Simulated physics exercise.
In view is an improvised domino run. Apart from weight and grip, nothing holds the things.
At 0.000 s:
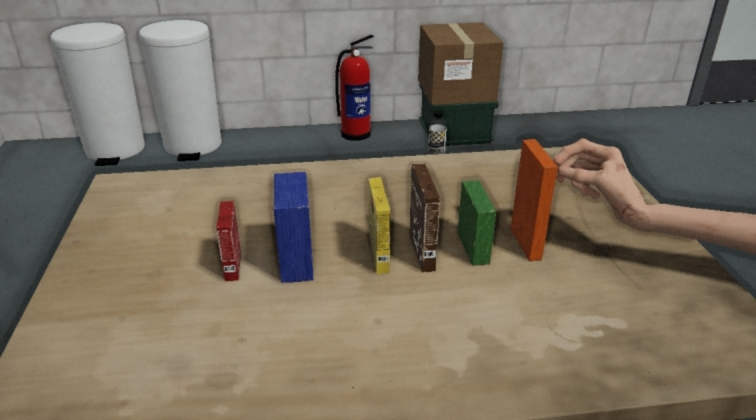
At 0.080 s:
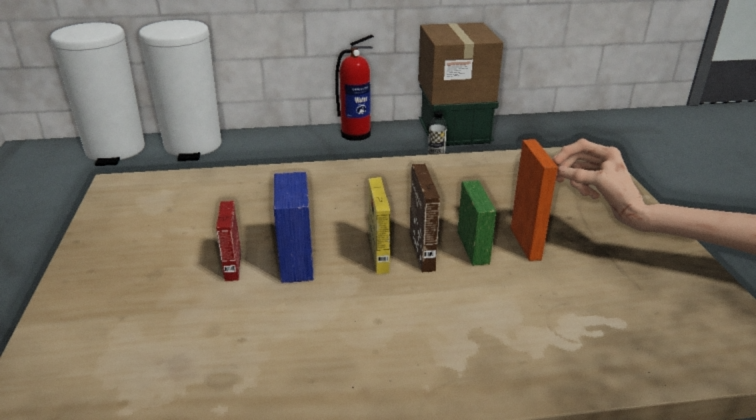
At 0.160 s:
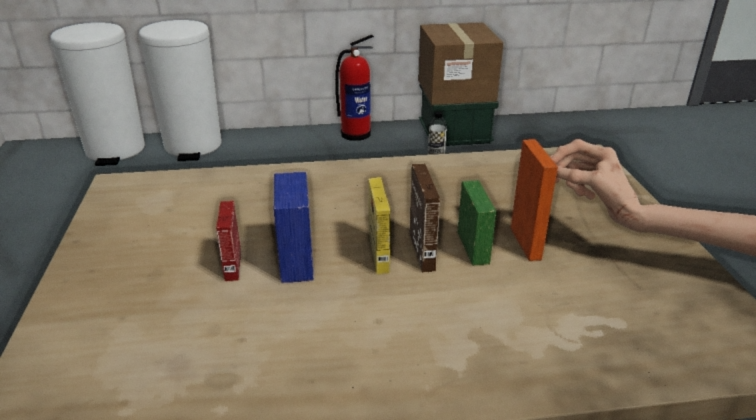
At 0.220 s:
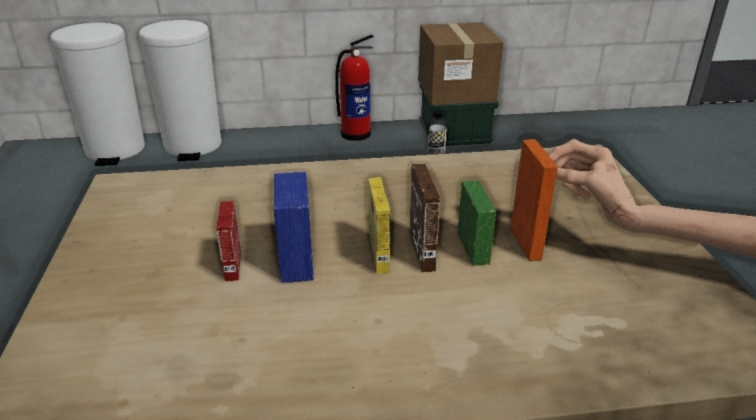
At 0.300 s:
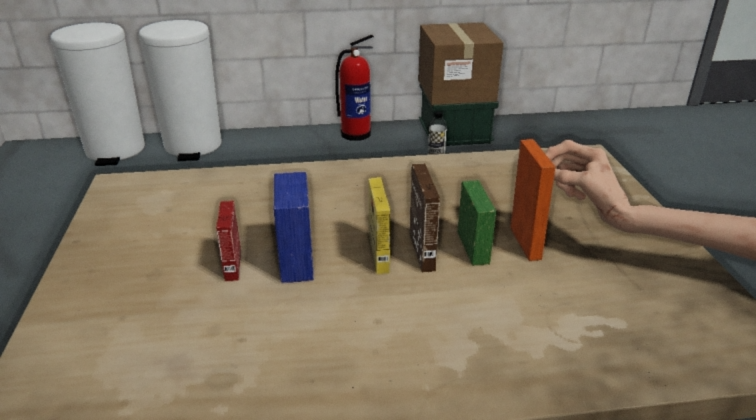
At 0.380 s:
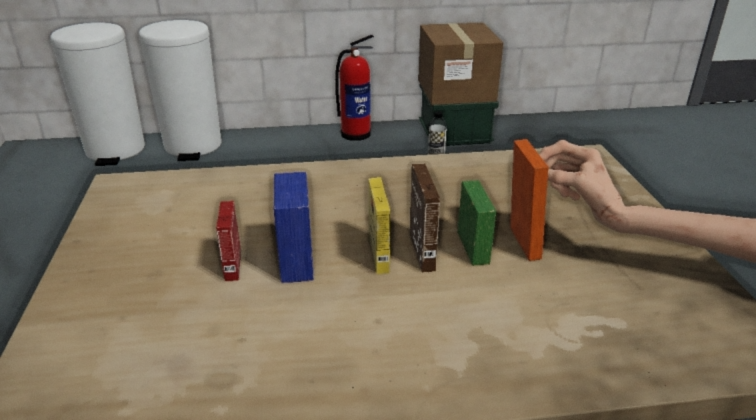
To begin with, a hand touches the upper right side of an orange block at the right end of an upright row of red, blue, yellow, brown and green pieces on a wooden tabletop. The hand then edges left, and the orange block leans slightly left while the others stay still.
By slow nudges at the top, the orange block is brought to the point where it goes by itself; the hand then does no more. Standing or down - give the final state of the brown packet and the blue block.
As I see it, the brown packet is going to not stay on its feet; the blue block is going to stay on its feet.
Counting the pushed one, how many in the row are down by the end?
All told, the number is 4.
After 0.88 s, orange block 50° over; green board turned 30° from how it was put.
After 0.98 s, orange block 69° over; brown packet turned 25° from how it was put near (397, 220); green board turned 65° from how it was put; yellow packet turned 9° from how it was put.
After 1.08 s, orange block 80° over; brown packet turned 56° from how it was put near (355, 229); green board on its side; yellow packet turned 56° from how it was put.
In the end (1.6 s), toppled on the table, brown packet, yellow packet and green board; blue block unmoved. At the end, from the last picture's camera, brown packet near (362, 240), blue block near (292, 227).
